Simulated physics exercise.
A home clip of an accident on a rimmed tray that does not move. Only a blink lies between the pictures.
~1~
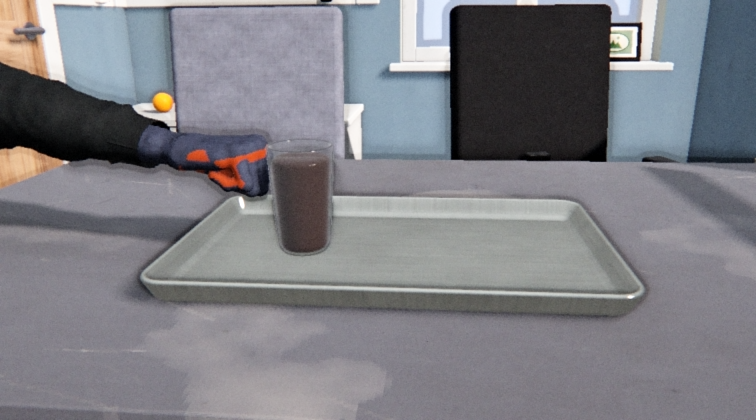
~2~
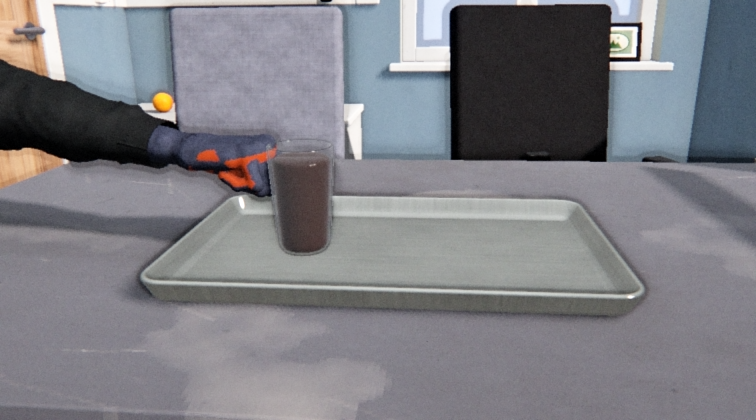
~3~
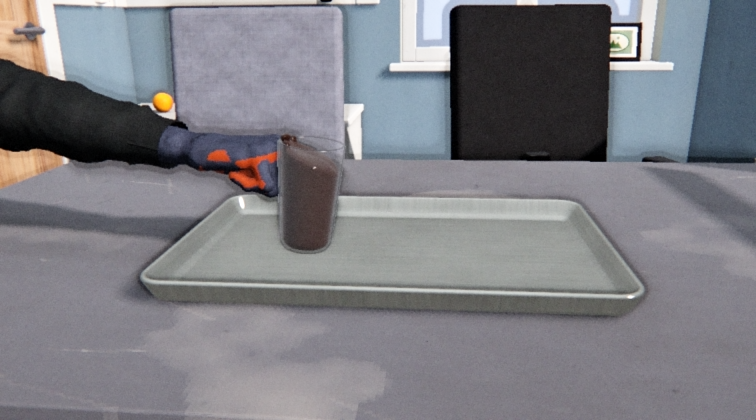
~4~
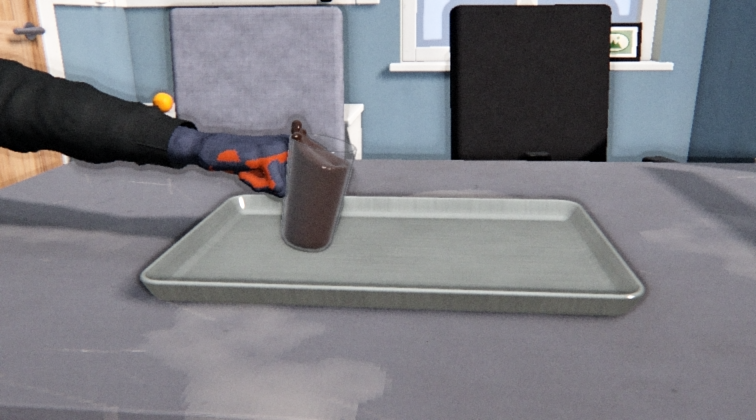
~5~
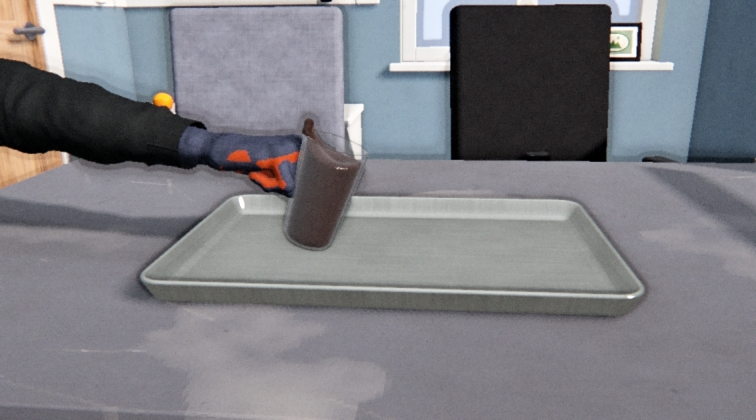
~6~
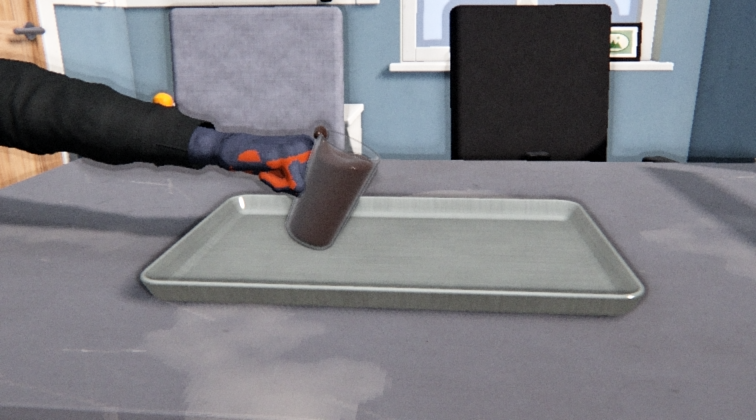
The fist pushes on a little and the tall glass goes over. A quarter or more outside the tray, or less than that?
In the end over a quarter gets off the tray.
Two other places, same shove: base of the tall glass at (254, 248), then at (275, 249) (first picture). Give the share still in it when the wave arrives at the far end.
In turn 40 and 45 in a hundred.
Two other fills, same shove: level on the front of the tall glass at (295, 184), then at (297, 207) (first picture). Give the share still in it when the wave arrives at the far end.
Near 55 % and 50 %.
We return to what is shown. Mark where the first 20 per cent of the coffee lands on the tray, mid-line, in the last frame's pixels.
Near (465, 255).
A moment on, the tall glass is falling and 93 per cent is in the glass, 0 on the tray and 7 above or beyond its rim.
Next, the tall glass lies on its side and 64 per cent is in the glass, 28 on the tray and 8 above or beyond its rim.
Then the tall glass lies on its side and 34 per cent is in the glass, 51 on the tray and 15 above or beyond its rim.
Later the tall glass lies on its side and 18 per cent is in the glass, 48 on the tray and 34 above or beyond its rim.
At rest 66 per cent is held by tray and glass, 34 is off the tray.
